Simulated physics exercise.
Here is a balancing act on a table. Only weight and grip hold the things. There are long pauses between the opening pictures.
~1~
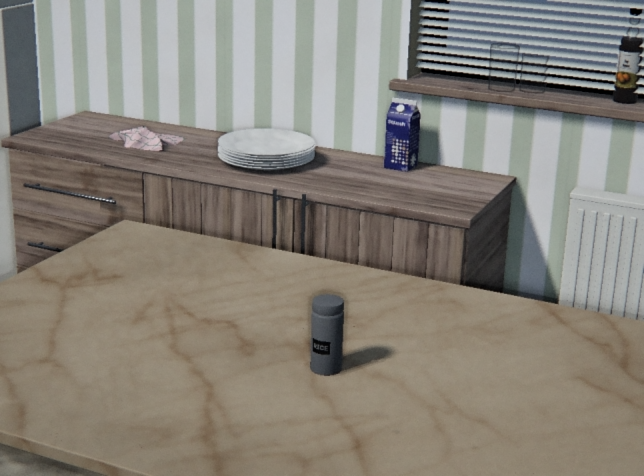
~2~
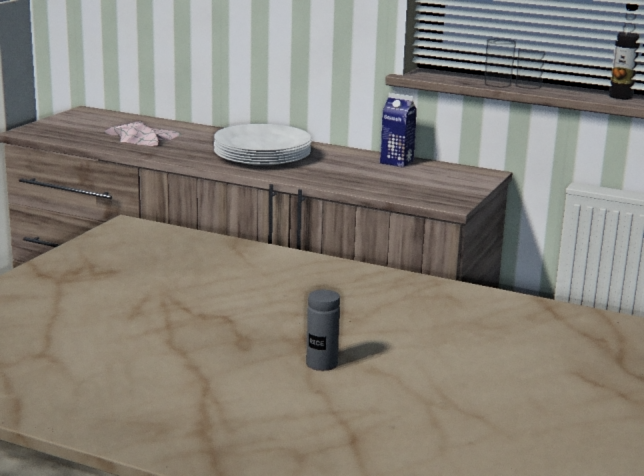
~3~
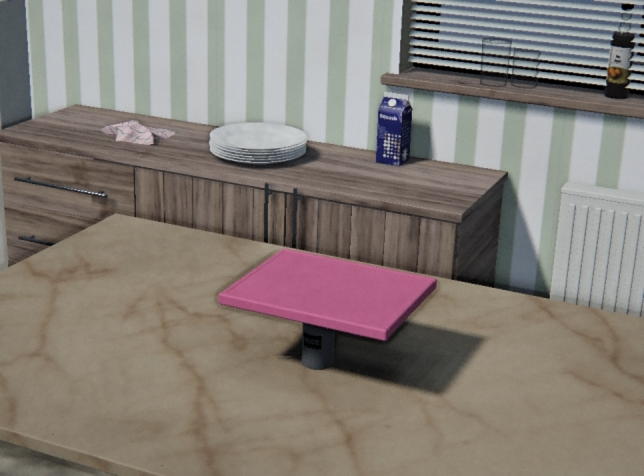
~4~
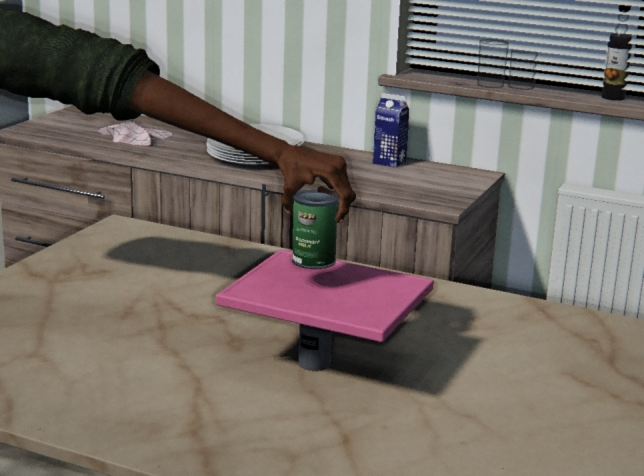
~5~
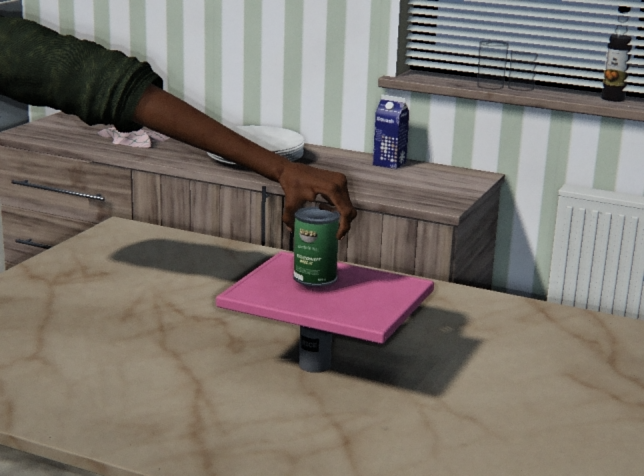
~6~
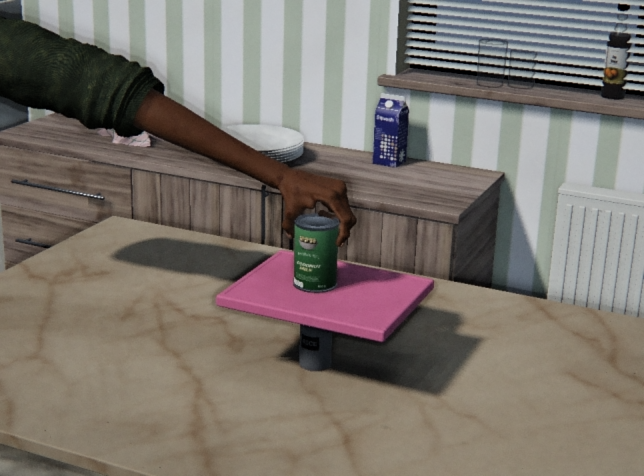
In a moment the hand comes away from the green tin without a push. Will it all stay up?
It keeps its balance.
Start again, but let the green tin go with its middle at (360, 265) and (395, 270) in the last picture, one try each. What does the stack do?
In the first case it gives way; in the second case it comes apart.
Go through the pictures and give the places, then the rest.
In the first picture, the last thing is not in view yet; grey shaker (327, 335).
In the second picture, the last thing is not in view yet; grey shaker (323, 330).
In the third picture, the last thing is not in view yet.
The fourth picture shows coming down; green tin (315, 229).
The fifth picture shows coming down; green tin (316, 246).
The sixth picture shows in place under the hand; green tin (316, 253).
Then, 0.30 s past the last view, nothing moves.
Then, 0.70 s past the last view, green tin resting near (316, 254).
Finally, all 3 still in place. Final places as the last picture's camera would see them, green tin near (316, 254). The stack holds.
